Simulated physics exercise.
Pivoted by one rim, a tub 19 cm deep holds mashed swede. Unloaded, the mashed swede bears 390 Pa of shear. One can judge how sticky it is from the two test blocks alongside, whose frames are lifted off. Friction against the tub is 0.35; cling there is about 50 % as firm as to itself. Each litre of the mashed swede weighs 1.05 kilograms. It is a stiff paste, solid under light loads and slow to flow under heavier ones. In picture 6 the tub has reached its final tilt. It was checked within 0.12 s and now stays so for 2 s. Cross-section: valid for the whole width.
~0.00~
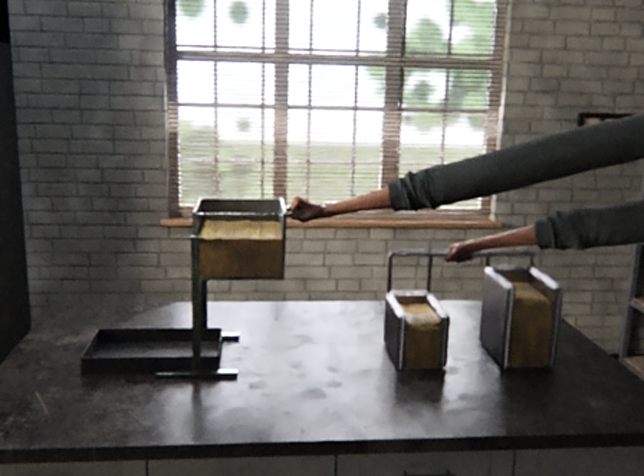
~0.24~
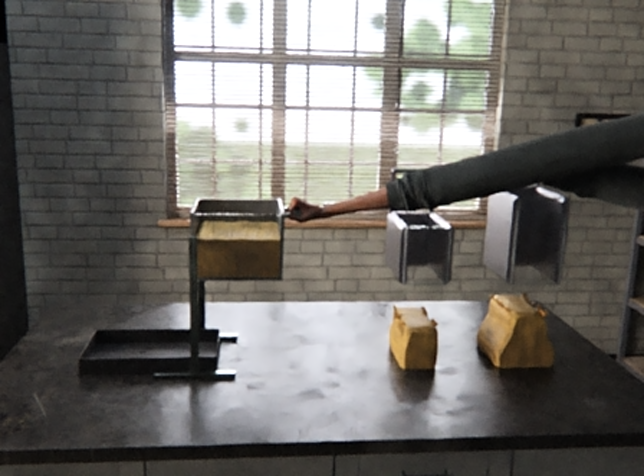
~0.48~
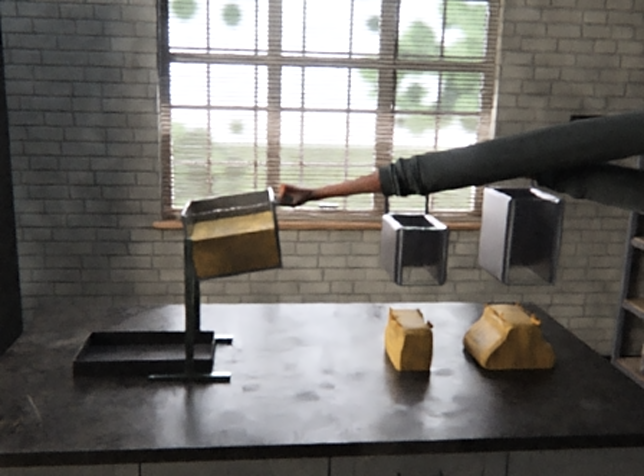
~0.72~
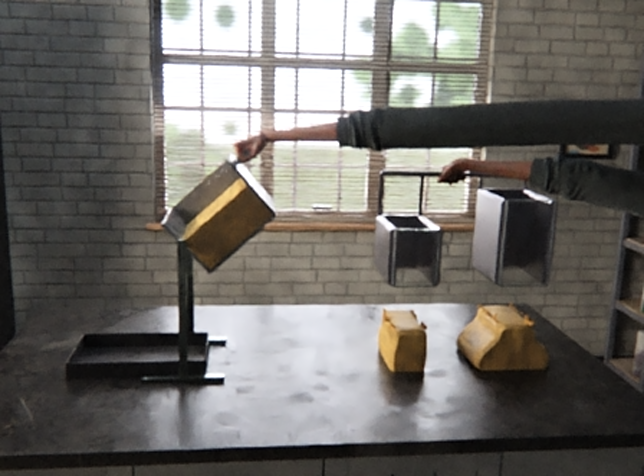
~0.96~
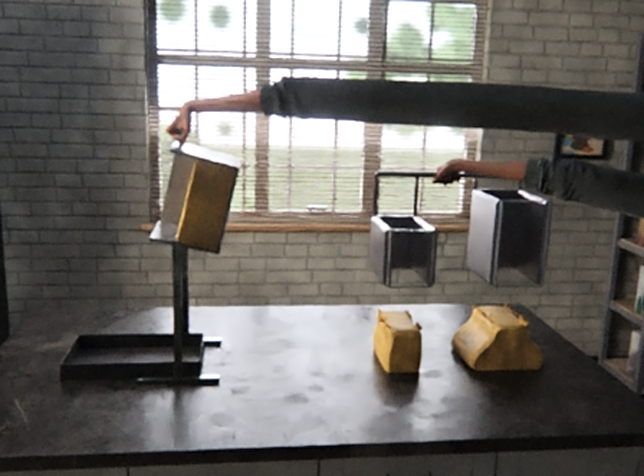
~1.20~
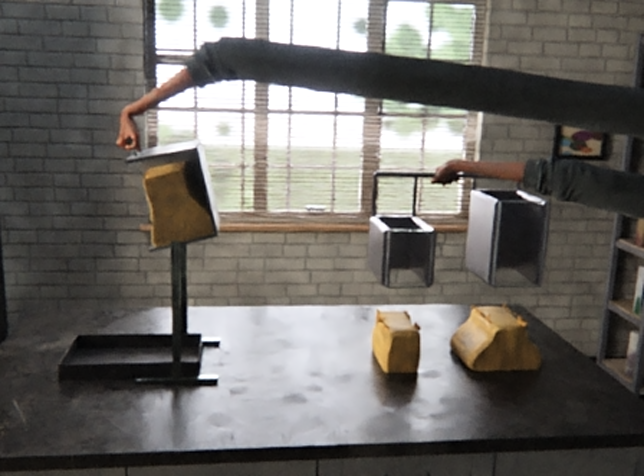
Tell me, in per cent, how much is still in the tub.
Something like 0 out of 100.
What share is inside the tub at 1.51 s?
I'd say close to 35 %.
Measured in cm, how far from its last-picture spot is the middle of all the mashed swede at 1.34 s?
It has moved around 8 centimetres.
By 1.34 s, the tub is at 103 degrees and holds 65 %.
By 1.51 s, the tub is at 103 degrees and holds 33 %.
By 1.68 s, the tub is at 103 degrees and holds 22 %.
By 1.85 s, the tub is at 103 degrees and holds 0 %.
By 3.20 s, at the end, the tub is at 103 degrees and holds 0 %.
